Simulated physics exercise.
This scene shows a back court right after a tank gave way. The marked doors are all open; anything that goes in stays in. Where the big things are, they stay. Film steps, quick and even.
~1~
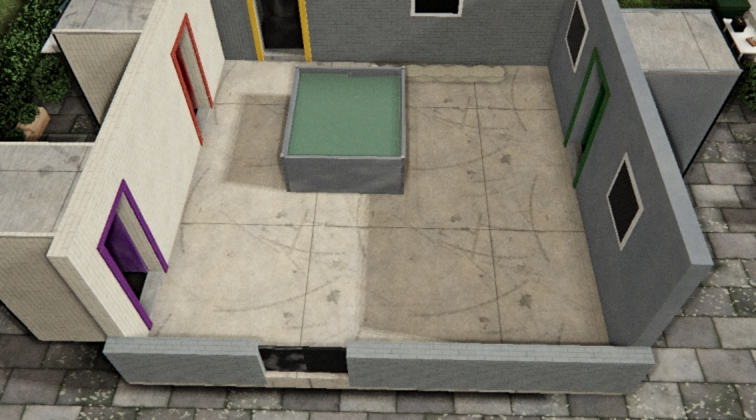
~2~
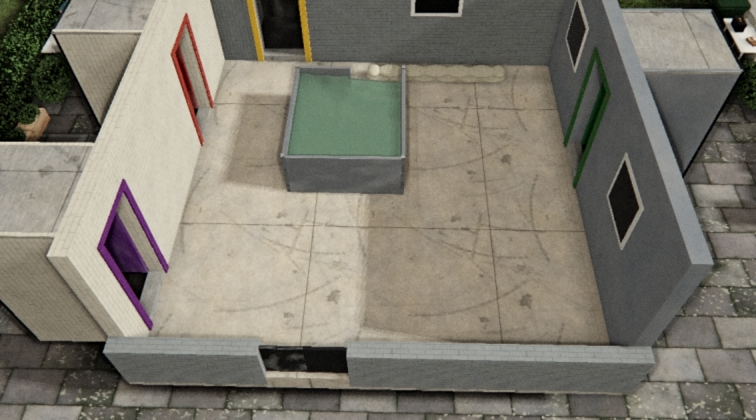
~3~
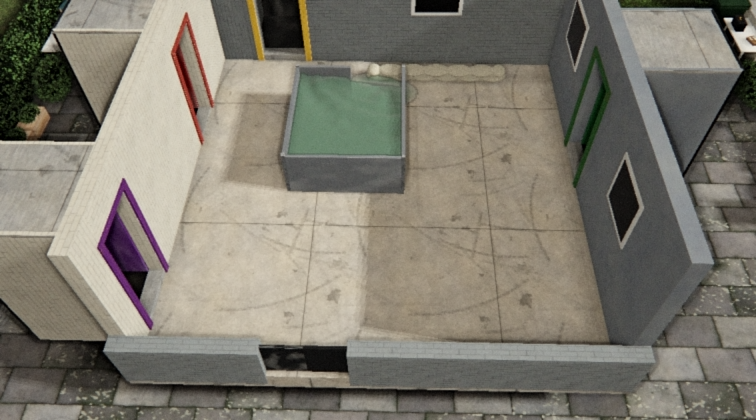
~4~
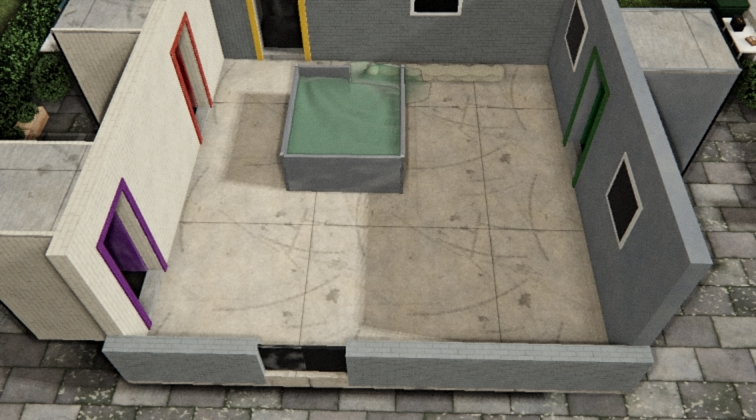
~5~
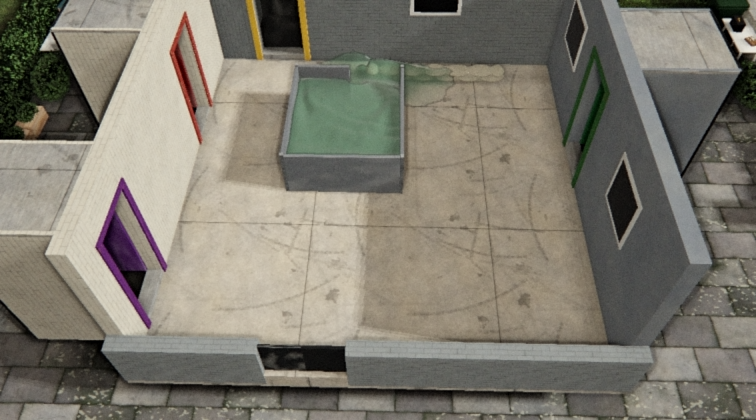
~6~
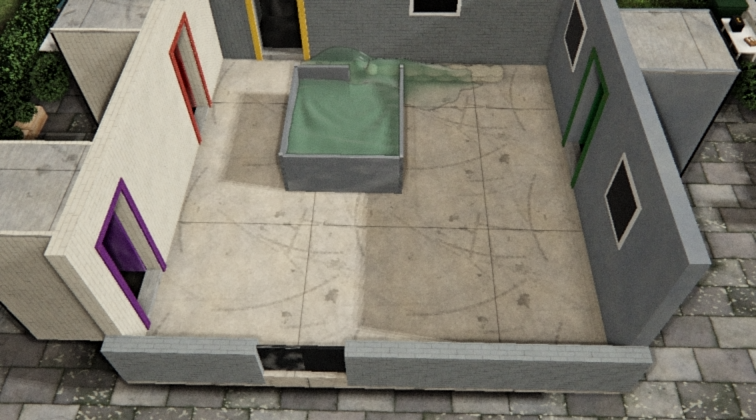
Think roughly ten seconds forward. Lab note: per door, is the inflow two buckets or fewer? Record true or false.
Green door true; purple door true; red door false; yellow door true.
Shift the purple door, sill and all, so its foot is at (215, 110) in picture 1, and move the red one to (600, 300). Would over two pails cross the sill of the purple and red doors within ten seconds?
The purple door gets past the limit, and the red door gets past the limit as well.
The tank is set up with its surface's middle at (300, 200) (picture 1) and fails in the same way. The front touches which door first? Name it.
The yellow-painted one.
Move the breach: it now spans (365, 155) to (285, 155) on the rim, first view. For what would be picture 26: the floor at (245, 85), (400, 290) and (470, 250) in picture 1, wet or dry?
Result, in sequence: Spared by the spill, sodden, spared by the spill.
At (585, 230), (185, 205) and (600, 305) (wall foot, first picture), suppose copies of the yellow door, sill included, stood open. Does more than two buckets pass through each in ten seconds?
Note: Door one undershoots; door two undershoots; door three undershoots.
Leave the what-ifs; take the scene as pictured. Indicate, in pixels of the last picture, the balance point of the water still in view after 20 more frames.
Around pixel (380, 125) of the last picture.
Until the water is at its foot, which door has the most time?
My answer: The one in purple.
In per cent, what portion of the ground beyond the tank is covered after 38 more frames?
My best guess is some 85 %.
A moment on, water covers 20 % of the floor; the green door not reached, the purple door not reached, the red door not reached, the yellow door wet at the sill, nothing in.
Next, water covers 30 % of the floor; the green door wet at the sill, nothing in, the purple door not reached, the red door wet at the sill, nothing in, the yellow door wet at the sill, nothing in.
Then, water covers 45 % of the floor; the green door wet at the sill, nothing in, the purple door not reached, the red door over two buckets in, the yellow door wet at the sill, nothing in.
Later, water covers 85 % of the floor; the green door wet at the sill, nothing in, the purple door wet at the sill, nothing in, the red door over two buckets in, the yellow door under two buckets in.
In the end, water covers 95 % of the floor; the green door wet at the sill, nothing in, the purple door wet at the sill, nothing in, the red door far over two buckets in, the yellow door under two buckets in.
